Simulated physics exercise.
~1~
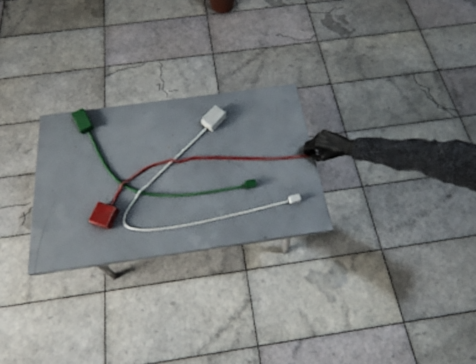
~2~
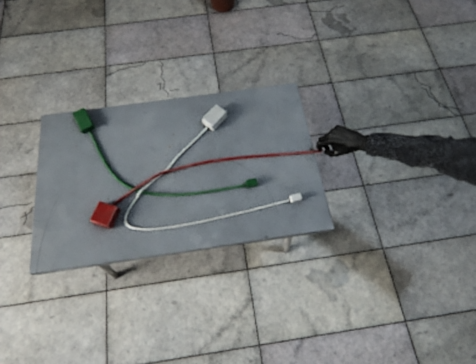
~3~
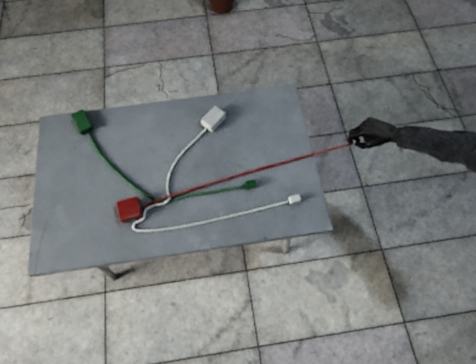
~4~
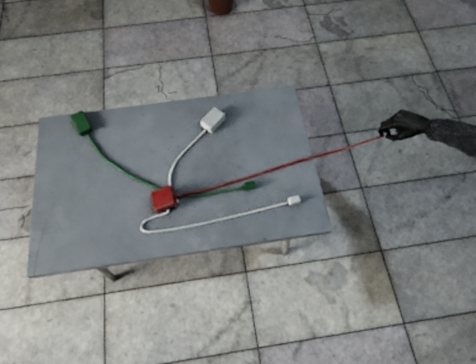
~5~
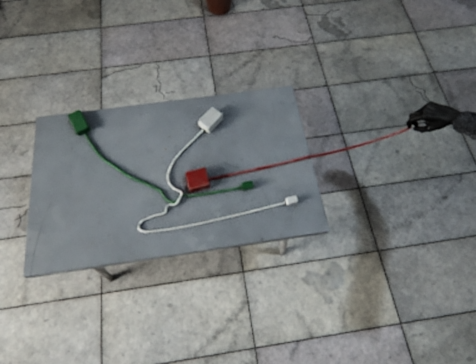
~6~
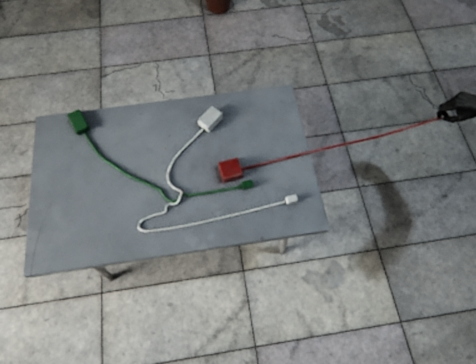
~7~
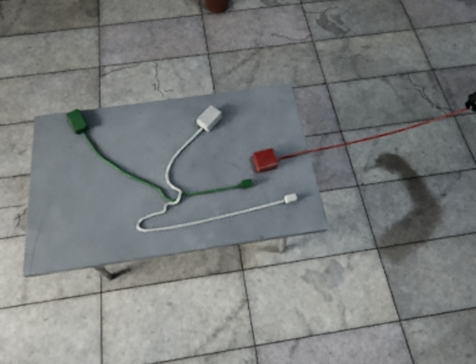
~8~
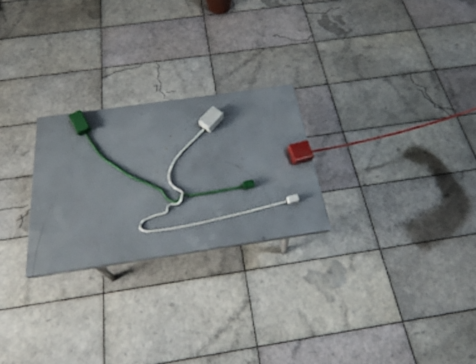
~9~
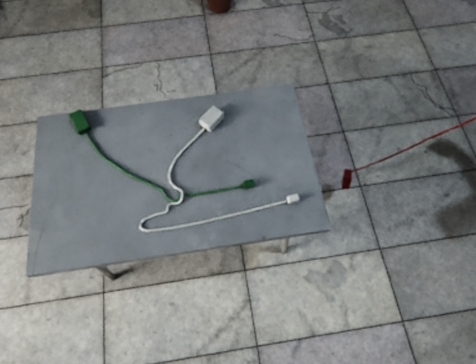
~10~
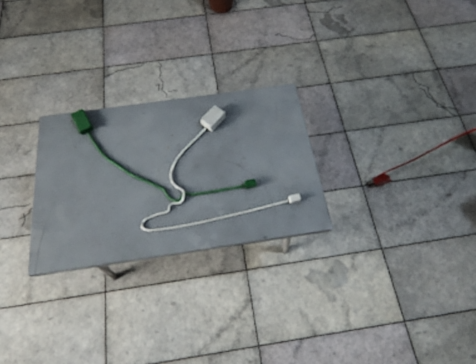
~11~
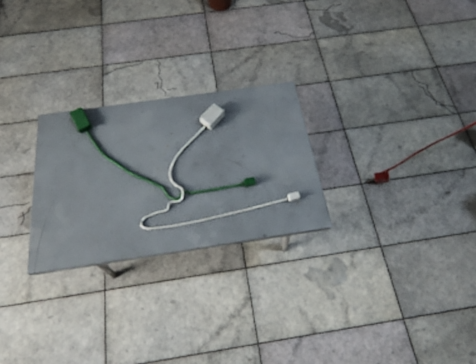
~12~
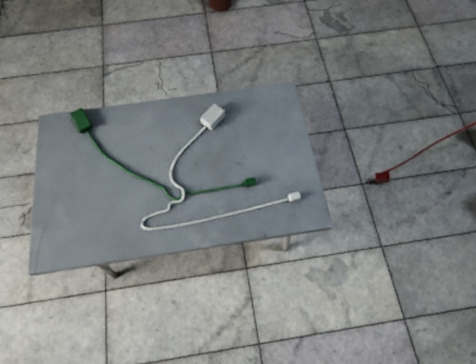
A grey table stands on a floor of pale stone tiles, seen from above at an angle by a slightly swaying camera. Three leads lie tangled on it, a green one with its block at the upper left, a white one with its block at the top centre, and a red one with its block lower left. A dark-sleeved arm grips the red lead's end and pulls it right, dragging the red block across the table and shifting the white cord into a kink. The hand leaves view, and the block slides off the right edge. It comes to rest beyond the table, while the green and white blocks stay put.
